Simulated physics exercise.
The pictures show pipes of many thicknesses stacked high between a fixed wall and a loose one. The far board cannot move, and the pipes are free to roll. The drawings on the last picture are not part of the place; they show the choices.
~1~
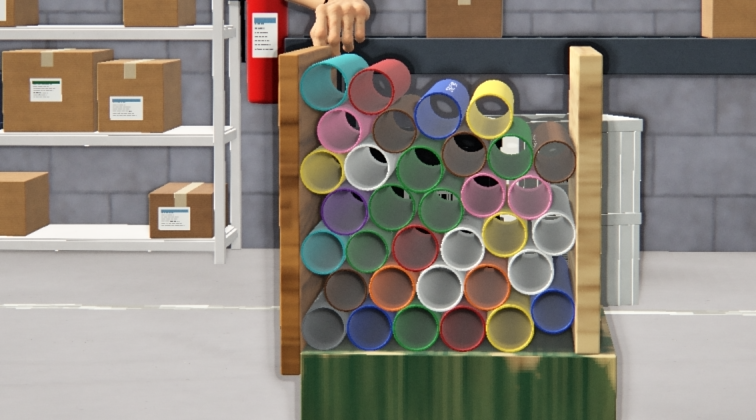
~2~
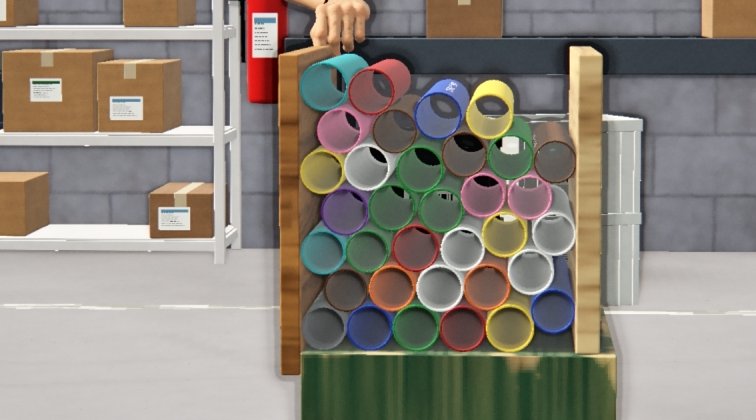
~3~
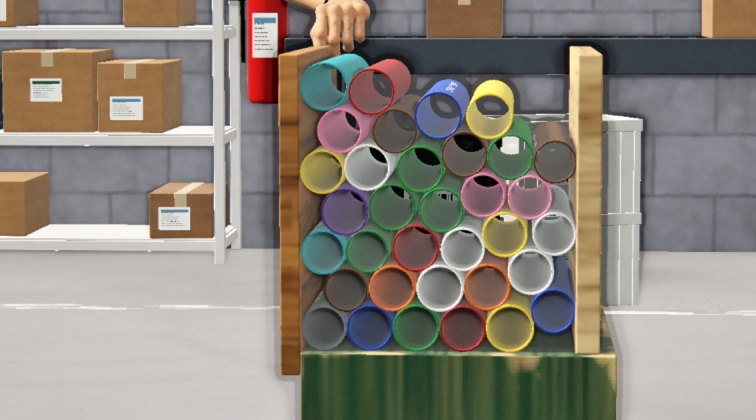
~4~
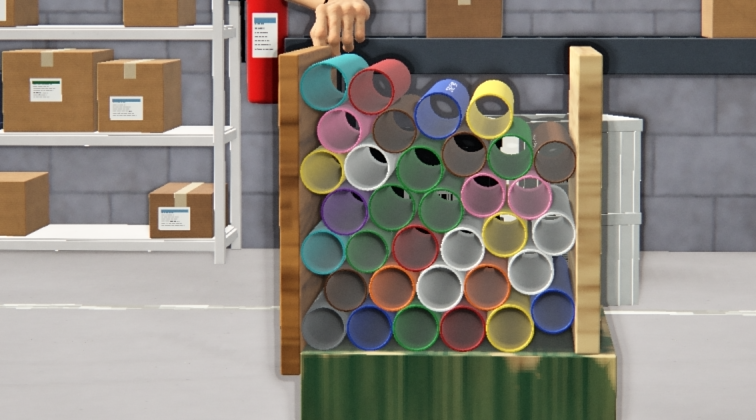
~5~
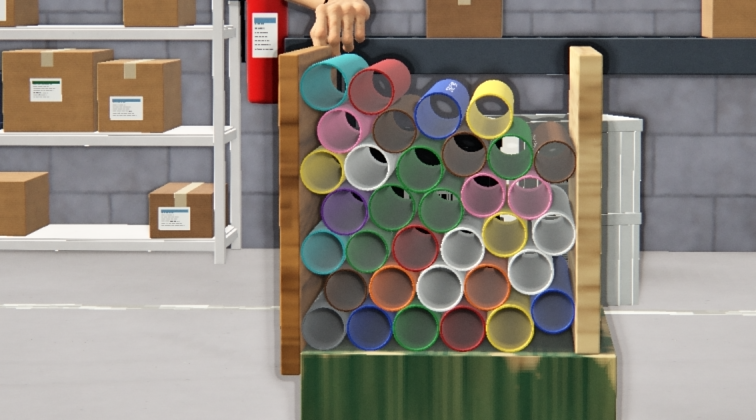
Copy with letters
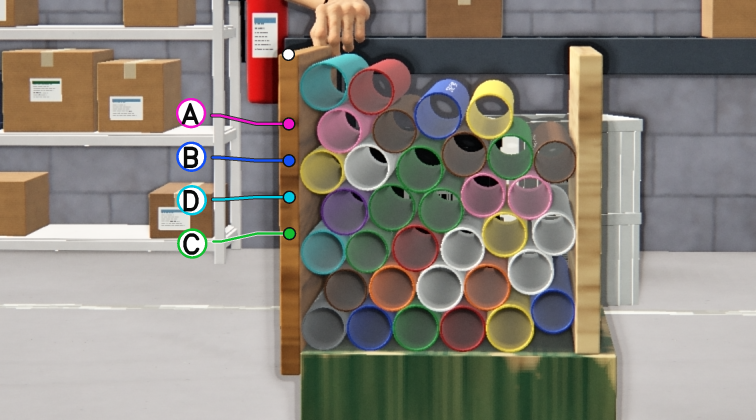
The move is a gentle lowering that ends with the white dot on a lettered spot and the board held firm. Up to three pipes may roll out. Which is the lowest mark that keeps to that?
D is the limit.
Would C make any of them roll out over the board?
At C: Yes.
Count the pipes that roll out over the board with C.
It comes to four.
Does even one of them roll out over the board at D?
Yes, at D.
On the marked copy, A at (288, 124); B at (289, 160); C at (289, 234); D at (289, 197); the white dot at (288, 54).
With D. Early on, top of the board (300, 120).
Further on, top of the board (300, 194).
At the end, top of the board (300, 196), one out over the board.
As for the rest, A none out over the board; B none out over the board; C four out over the board.
